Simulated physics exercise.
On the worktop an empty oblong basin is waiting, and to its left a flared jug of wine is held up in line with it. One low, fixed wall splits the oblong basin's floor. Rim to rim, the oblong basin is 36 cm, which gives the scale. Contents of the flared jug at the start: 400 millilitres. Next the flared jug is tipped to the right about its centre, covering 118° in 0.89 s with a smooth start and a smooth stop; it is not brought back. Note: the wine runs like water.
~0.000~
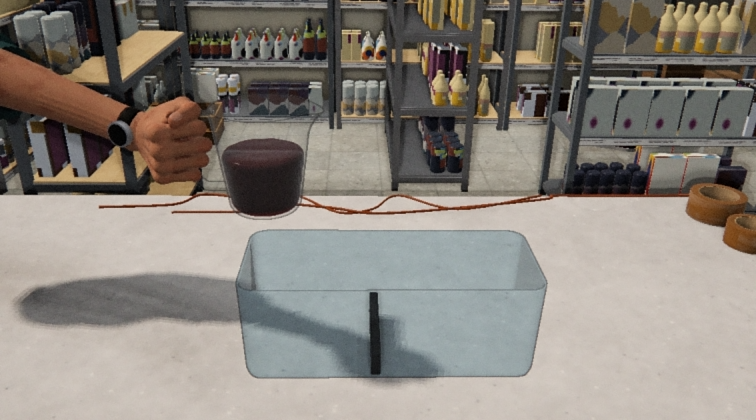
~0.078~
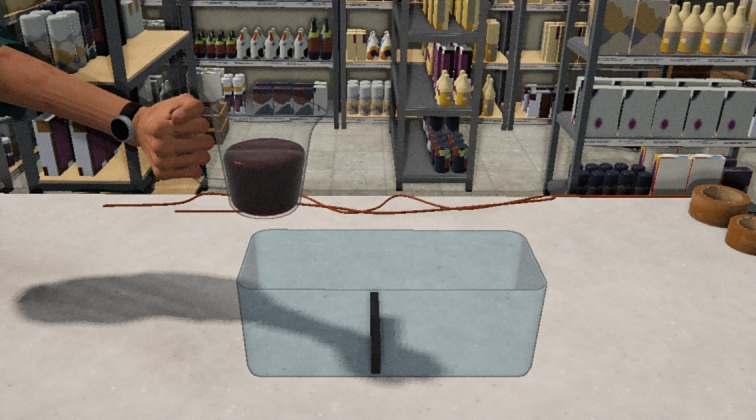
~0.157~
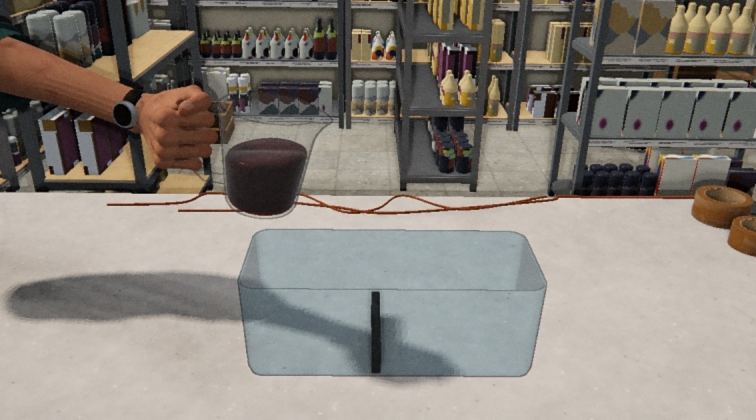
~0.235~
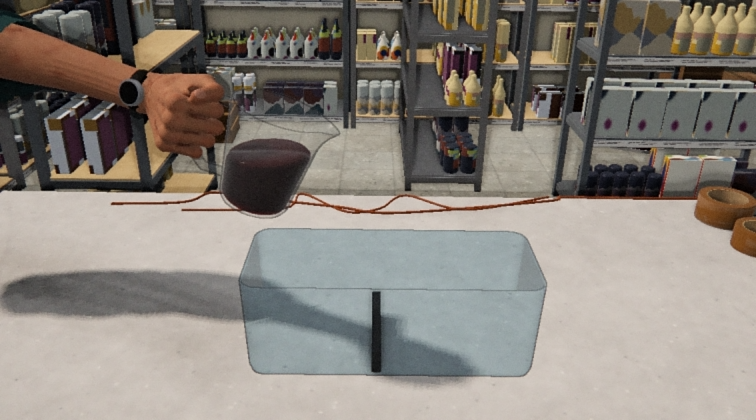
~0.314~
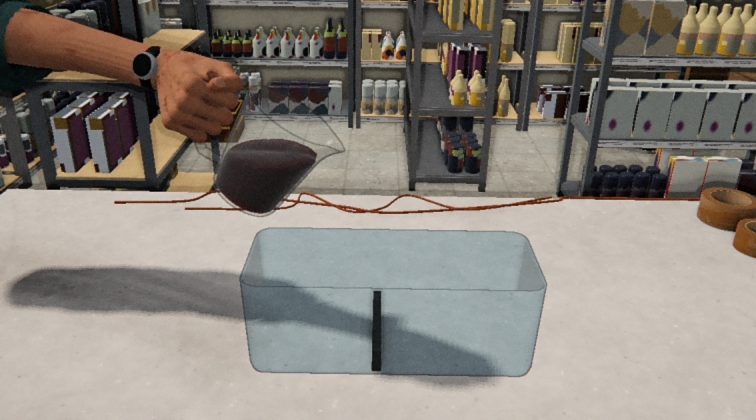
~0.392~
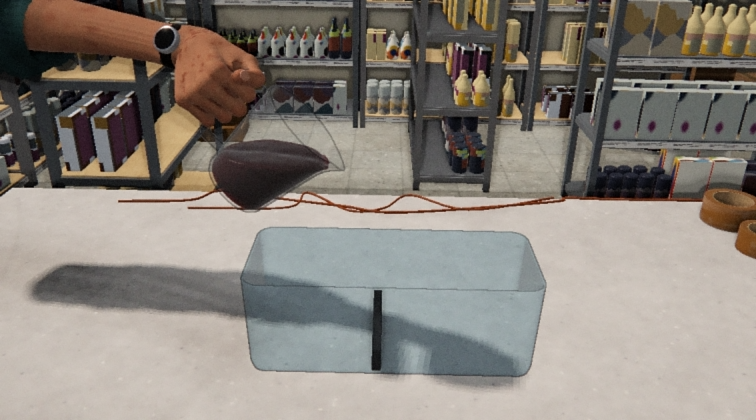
A hand held a clear, flared jug of dark wine above and left of an empty oblong basin on the worktop, then smoothly tilted it rightward until the wine slanted up near its lip.
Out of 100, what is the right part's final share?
About 22 out of 100.
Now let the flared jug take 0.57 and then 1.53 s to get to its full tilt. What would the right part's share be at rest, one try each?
First 10, then 50 per cent.
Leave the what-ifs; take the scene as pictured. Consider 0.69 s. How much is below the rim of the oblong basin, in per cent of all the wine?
Near 28 in a hundred.
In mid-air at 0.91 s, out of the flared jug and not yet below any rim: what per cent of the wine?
4 in a hundred, give or take.
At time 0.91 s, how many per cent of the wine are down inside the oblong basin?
Reading: Approx. 94 %.
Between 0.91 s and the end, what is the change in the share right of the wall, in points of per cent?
Net change: A rise of about 2 %.
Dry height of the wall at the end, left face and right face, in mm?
Near 18 mm for the left and near 30 mm for the right.
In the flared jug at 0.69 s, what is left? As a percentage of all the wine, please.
About 44 percent.
By 0.69 s the tilt is 104° and 45 per cent is still to pour, 21 is left of the wall and 6 right of it.
By 0.91 s the tilt is 118° and 2 per cent is still to pour, 74 is left of the wall and 20 right of it.
By 1.14 s the tilt is 118° and 0 per cent is still to pour, 77 is left of the wall and 22 right of it.
By 1.39 s the tilt is 118° and 0 per cent is still to pour, 77 is left of the wall and 22 right of it.
At rest 77 per cent lies left of the wall, 22 right of it and 1 outside.
